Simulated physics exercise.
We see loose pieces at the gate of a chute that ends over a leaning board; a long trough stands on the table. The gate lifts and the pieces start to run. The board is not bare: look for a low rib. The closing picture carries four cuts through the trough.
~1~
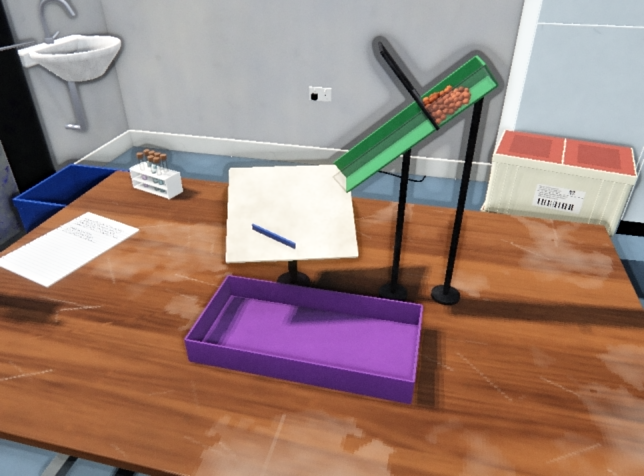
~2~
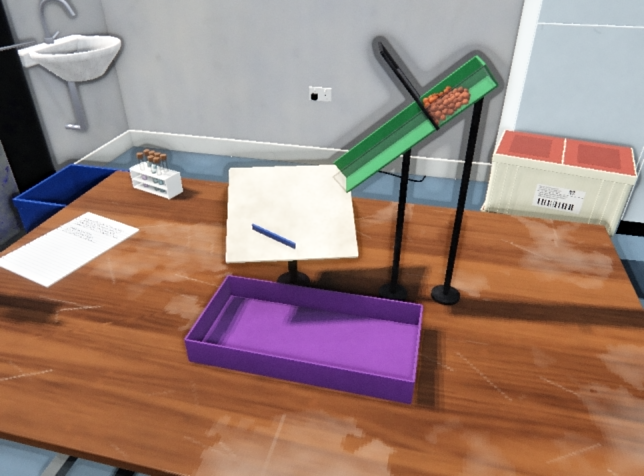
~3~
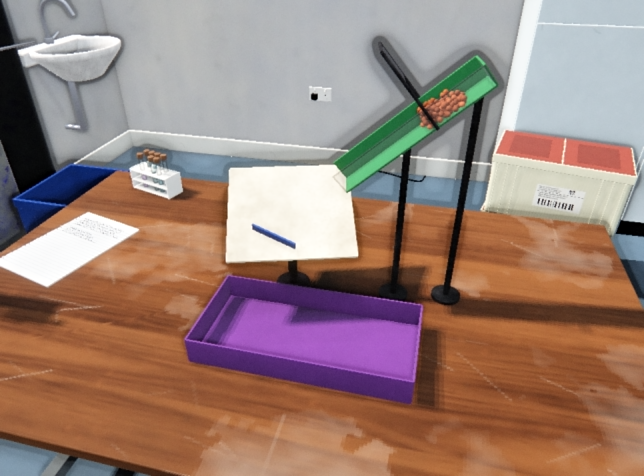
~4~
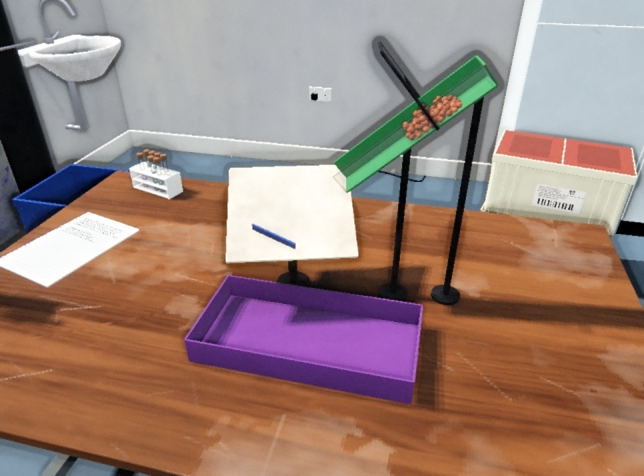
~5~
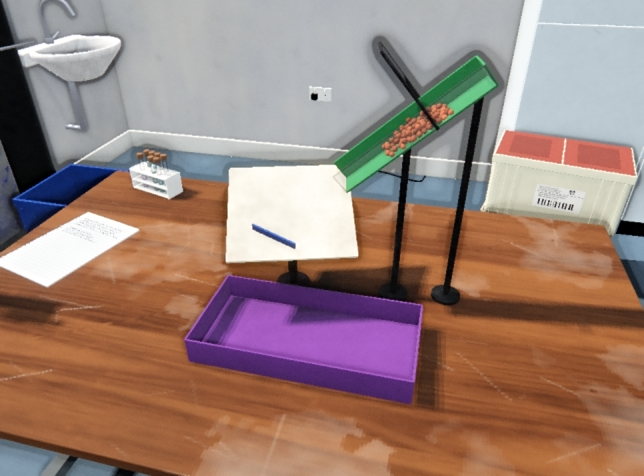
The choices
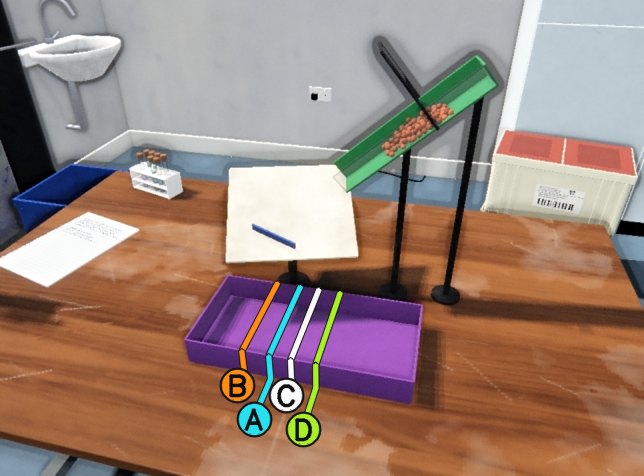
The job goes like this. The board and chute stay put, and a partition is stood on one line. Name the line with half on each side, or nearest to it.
I would pick line C.
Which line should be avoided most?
D it is.
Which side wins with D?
More lands on the left.
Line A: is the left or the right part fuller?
Right.
On the marked copy, line A crosses the front rim at (269, 355); line B crosses the front rim at (242, 350); line C crosses the front rim at (290, 359); line D crosses the front rim at (315, 364).
If A is chosen, of what is caught, about a quarter on the left of the divider, most on the right.
If B is chosen, of what is caught, about a quarter on the left of the divider, most on the right.
If C is chosen, of what is caught, about half on the left of the divider, about half on the right.
If D is chosen, of what is caught, nearly all on the left of the divider, a stray few on the right.
